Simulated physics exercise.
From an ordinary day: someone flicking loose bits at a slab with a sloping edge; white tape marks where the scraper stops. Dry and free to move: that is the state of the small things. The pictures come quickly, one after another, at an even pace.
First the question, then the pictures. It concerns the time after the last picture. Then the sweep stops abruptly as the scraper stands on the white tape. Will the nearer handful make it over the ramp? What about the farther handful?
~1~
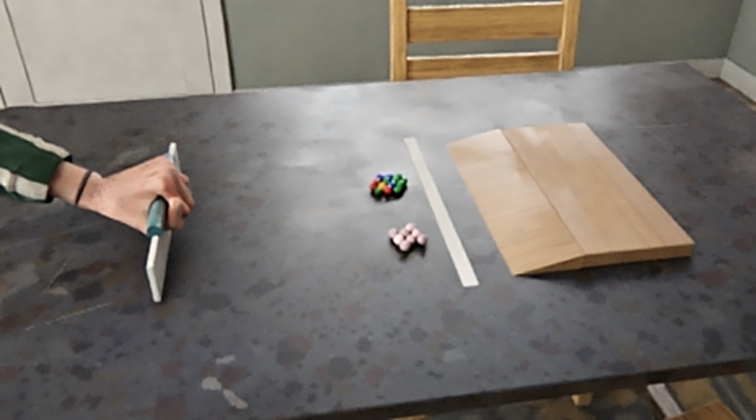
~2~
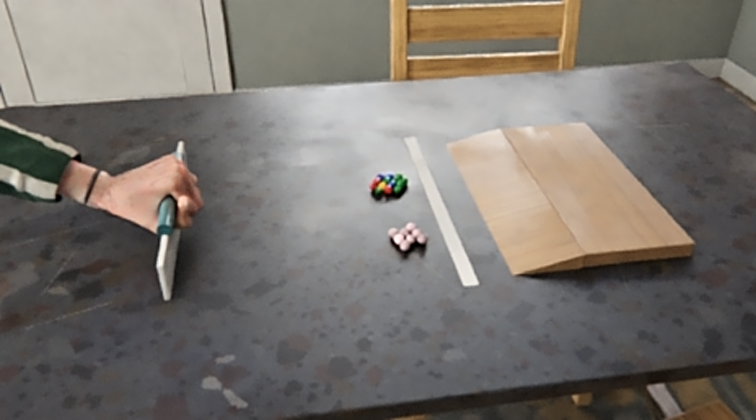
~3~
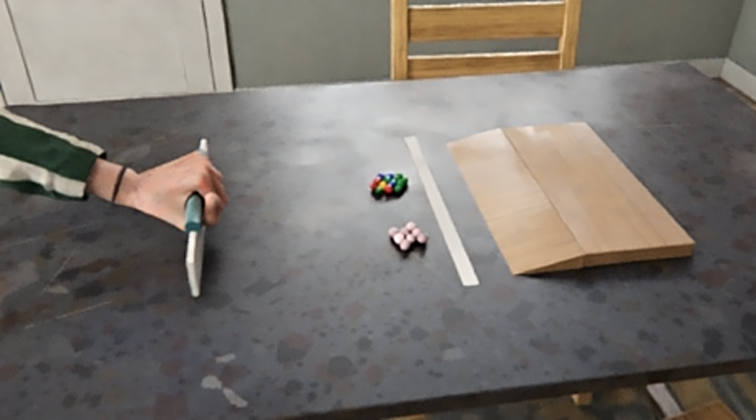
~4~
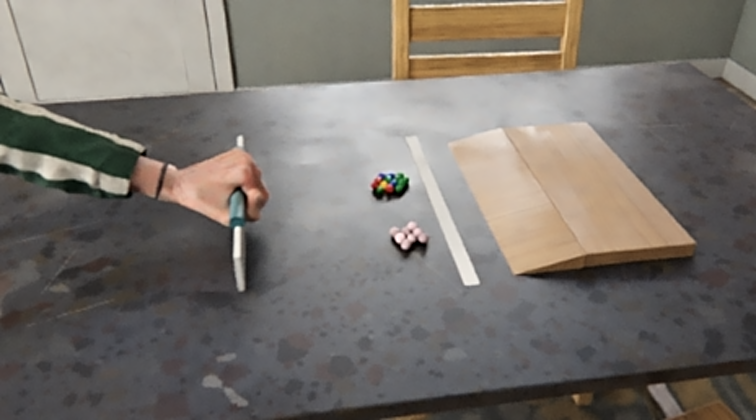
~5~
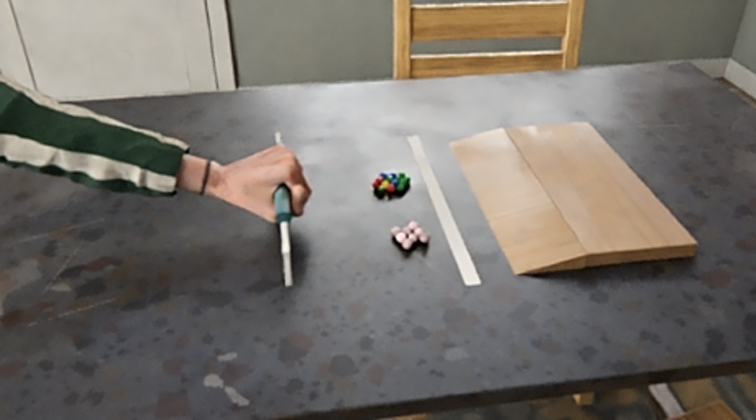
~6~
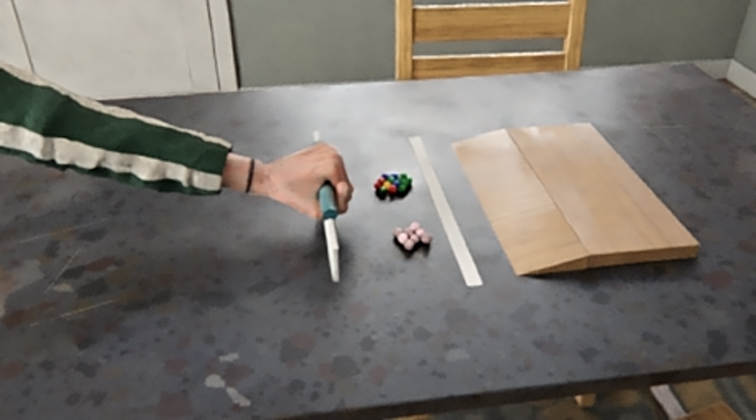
Result: The nearer handful makes it over, at least partly; the farther handful makes it over, at least partly.
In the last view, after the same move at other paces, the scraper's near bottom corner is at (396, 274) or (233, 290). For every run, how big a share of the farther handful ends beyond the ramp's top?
Around 100 % and around 0 %.
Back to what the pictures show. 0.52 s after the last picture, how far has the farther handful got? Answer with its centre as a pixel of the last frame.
I'd put the centre somewhere around (611, 165).
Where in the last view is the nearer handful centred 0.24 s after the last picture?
Its centre is near (513, 224).
Then, 0.11 s on from there, scraper still moving, near (400, 176); nearer handful the whole lot short of the ramp; farther handful the whole lot short of the ramp.
Then, 0.24 s on from there, scraper stopped at the white tape; nearer handful the bulk on the ramp, near a quarter short of the ramp; farther handful the bulk on the ramp, near a quarter short of the ramp.
Then, 0.52 s on from there, scraper stopped at the white tape; nearer handful the whole lot past the top; farther handful the whole lot past the top.
In the end, scraper stopped at the white tape; nearer handful the whole lot past the top; farther handful the whole lot past the top.
